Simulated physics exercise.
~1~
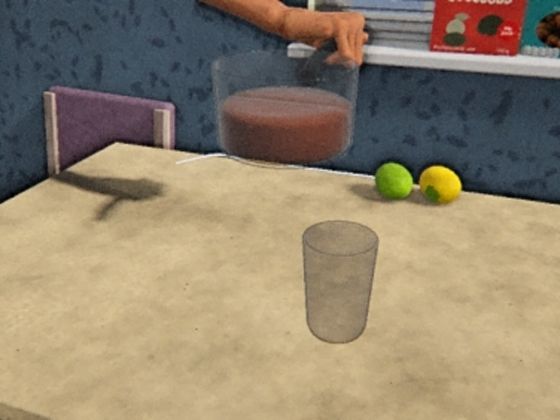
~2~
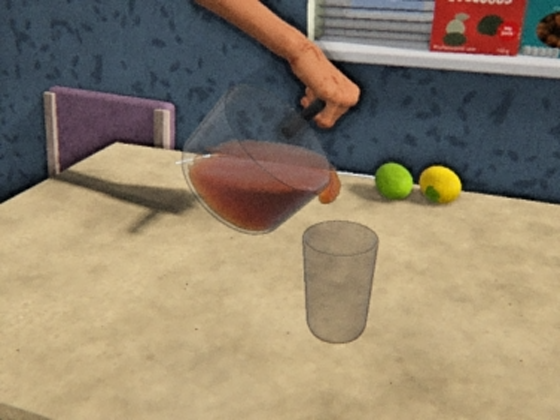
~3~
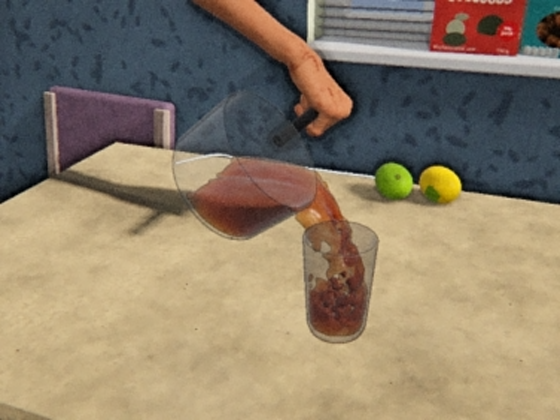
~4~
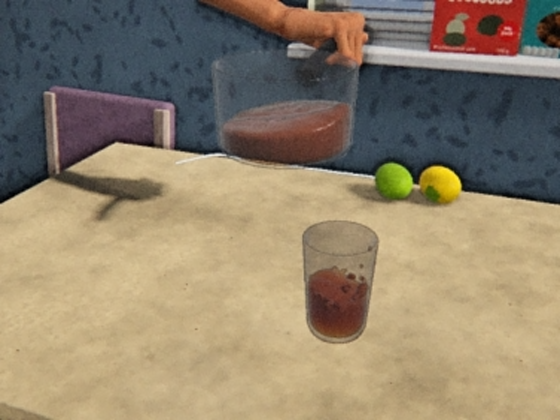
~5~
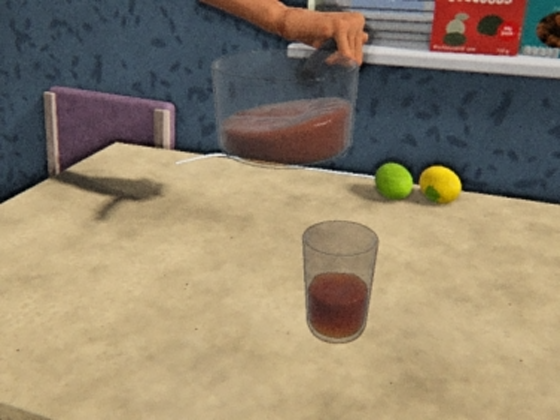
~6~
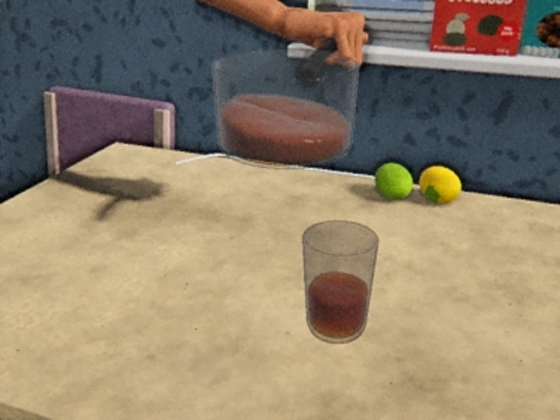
A bare arm reaches in from the top, its hand holding a clear saucepan of reddish-brown tea above a pale stone-like worktop, seen from slightly above by a still camera. An empty clear glass stands in front, with a green and a yellow fruit to the right and a purple chair against the blue patterned wall at left. The hand tips the saucepan down toward the glass, and tea streams over its rim into the glass, tumbling and splashing inside. The saucepan then swings back level, its tea sloshing. The tea in the glass settles a little under half full, with plenty left in the saucepan.
